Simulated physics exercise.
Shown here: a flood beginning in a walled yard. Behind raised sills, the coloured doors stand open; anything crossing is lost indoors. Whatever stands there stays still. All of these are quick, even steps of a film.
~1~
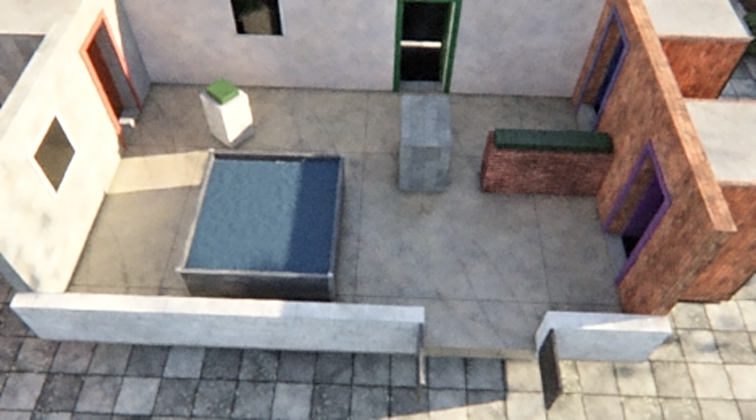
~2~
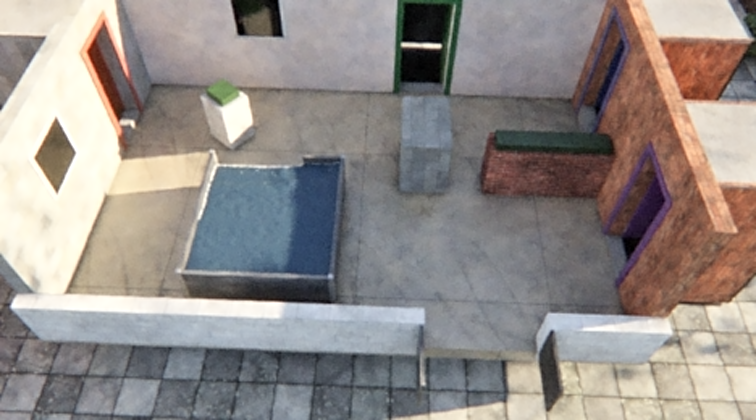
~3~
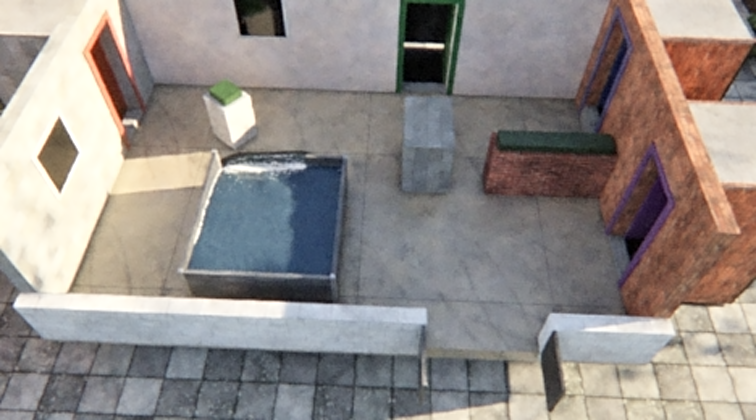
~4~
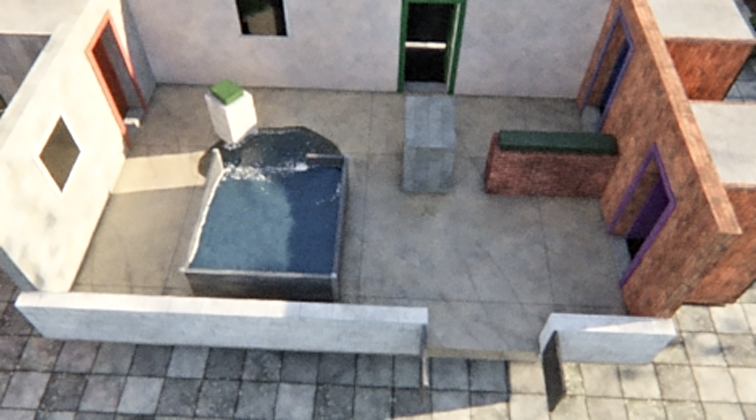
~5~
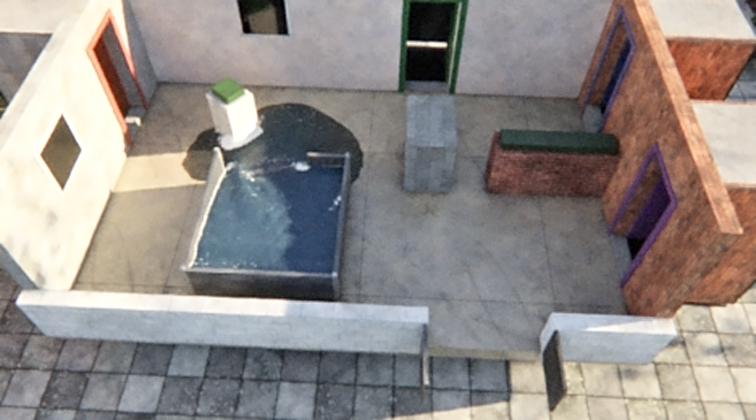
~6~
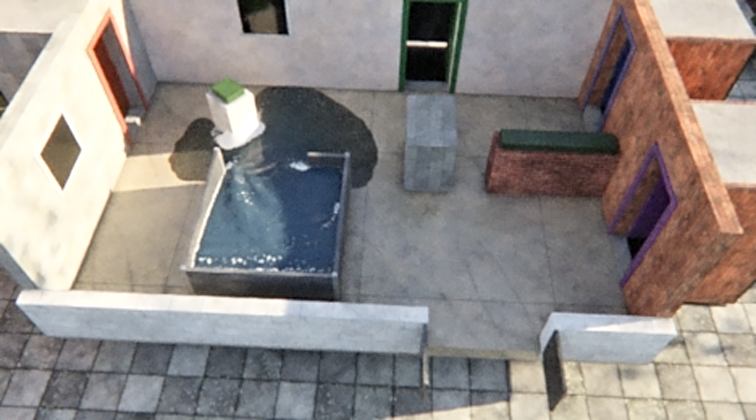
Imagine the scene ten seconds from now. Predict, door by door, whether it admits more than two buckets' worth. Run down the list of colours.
Result: The blue door ends up within two buckets. The red door ends up over two buckets. The purple door ends up within two buckets. The green door ends up over two buckets.
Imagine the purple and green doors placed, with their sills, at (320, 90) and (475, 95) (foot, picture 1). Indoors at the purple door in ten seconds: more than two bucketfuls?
Note: Purple beats the threshold.
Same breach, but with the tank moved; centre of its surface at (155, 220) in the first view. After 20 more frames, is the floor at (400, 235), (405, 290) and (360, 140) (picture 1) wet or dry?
In order: Untouched, untouched, submerged.
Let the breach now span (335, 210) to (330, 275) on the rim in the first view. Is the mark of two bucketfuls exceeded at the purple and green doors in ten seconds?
Looks like the purple door tops the limit but the green door doesn't reach it.
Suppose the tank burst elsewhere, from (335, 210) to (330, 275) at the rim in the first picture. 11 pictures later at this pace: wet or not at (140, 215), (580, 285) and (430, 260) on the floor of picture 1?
Going in your order, I'd say still bare, then drenched, then drenched.
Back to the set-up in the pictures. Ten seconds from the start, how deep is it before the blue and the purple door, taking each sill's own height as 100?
First 50 percent, then 40 percent.
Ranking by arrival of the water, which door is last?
Answer - the door marked purple.
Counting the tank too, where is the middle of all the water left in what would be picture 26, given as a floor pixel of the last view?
I'd say near (302, 162).
A moment on, water covers 25 % of the floor; the blue door not reached, the red door wet at the sill, nothing in, the purple door not reached, the green door not reached.
Next, water covers 35 % of the floor; the blue door not reached, the red door over two buckets in, the purple door not reached, the green door wet at the sill, nothing in.
Then, water covers 55 % of the floor; the blue door wet at the sill, nothing in, the red door far over two buckets in, the purple door not reached, the green door under two buckets in.
Later, water covers 65 % of the floor; the blue door wet at the sill, nothing in, the red door far over two buckets in, the purple door not reached, the green door under two buckets in.
In the end, water covers 90 % of the floor; the blue door wet at the sill, nothing in, the red door far over two buckets in, the purple door wet at the sill, nothing in, the green door over two buckets in.
